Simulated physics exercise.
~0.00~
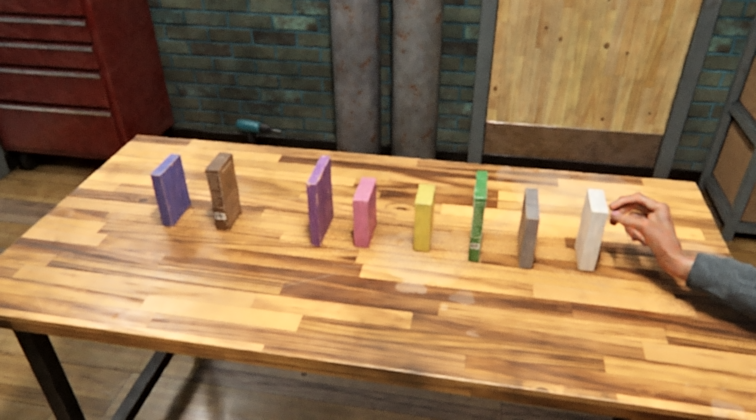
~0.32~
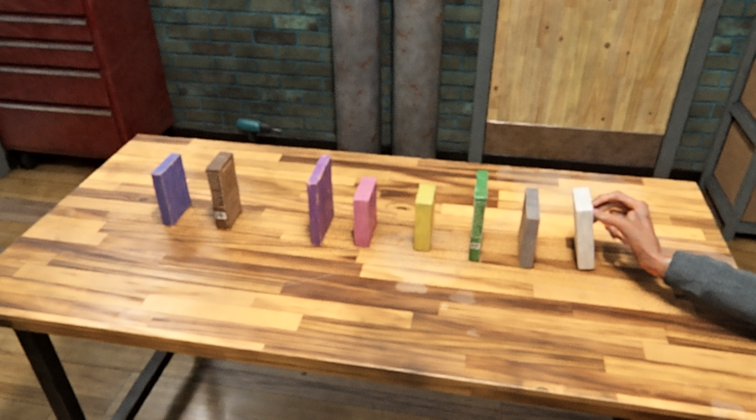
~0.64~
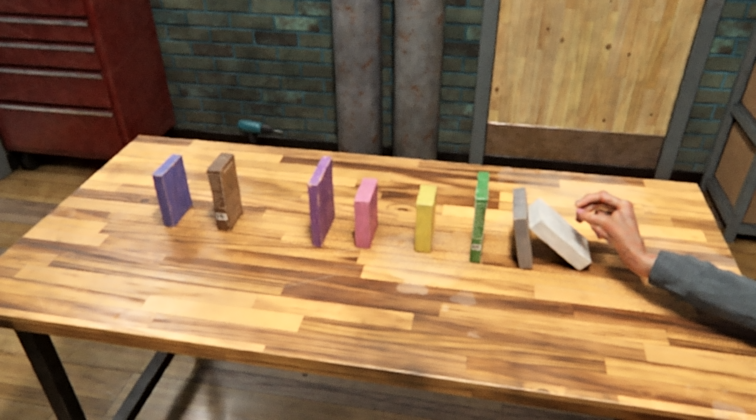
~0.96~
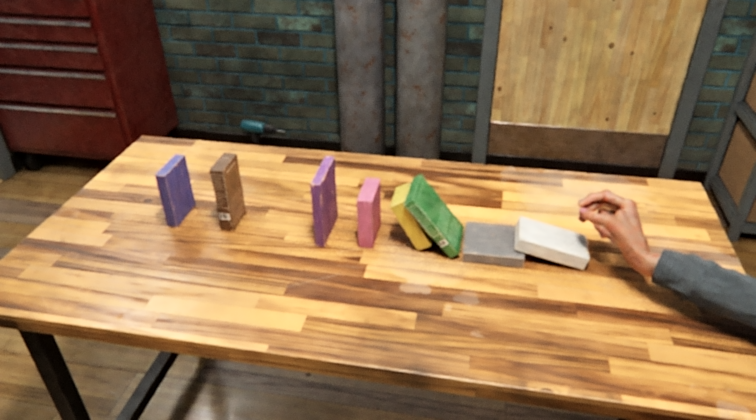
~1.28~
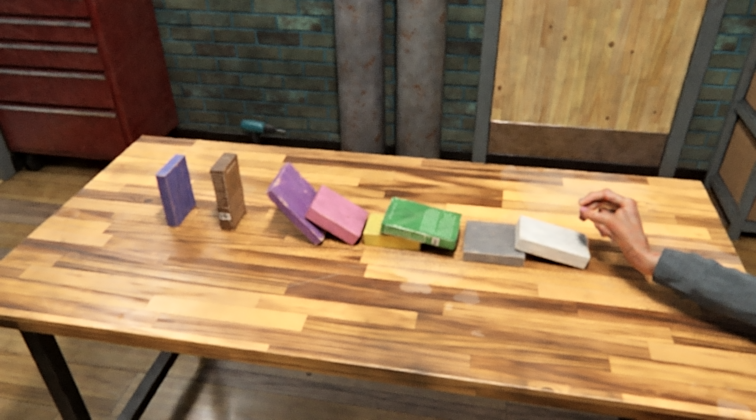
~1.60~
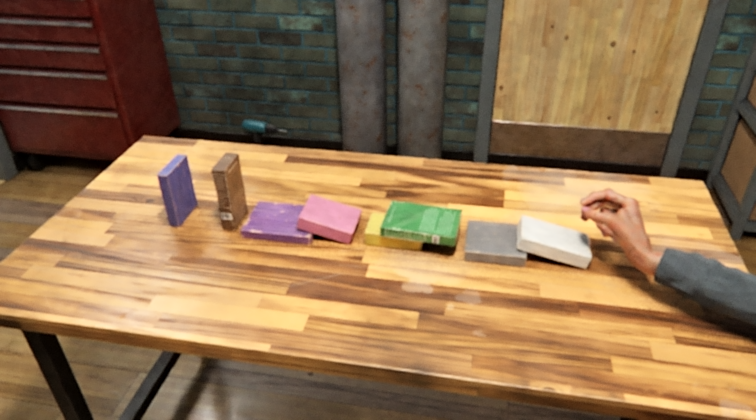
Eight upright blocks and packets stand in a spaced row across a striped wooden workbench, seen from slightly above by a gently swaying camera in a brick-walled workshop. From left to right they are blue, brown, purple, pink, yellow, green, grey and white, with a hand at the right end. The hand tips the white board leftward into the grey block, then stays still. The grey block falls, and the green packet topples against the yellow block. Both go down, then the pink and purple blocks follow. The toppled pieces lie overlapping, while the brown packet and blue block remain standing.
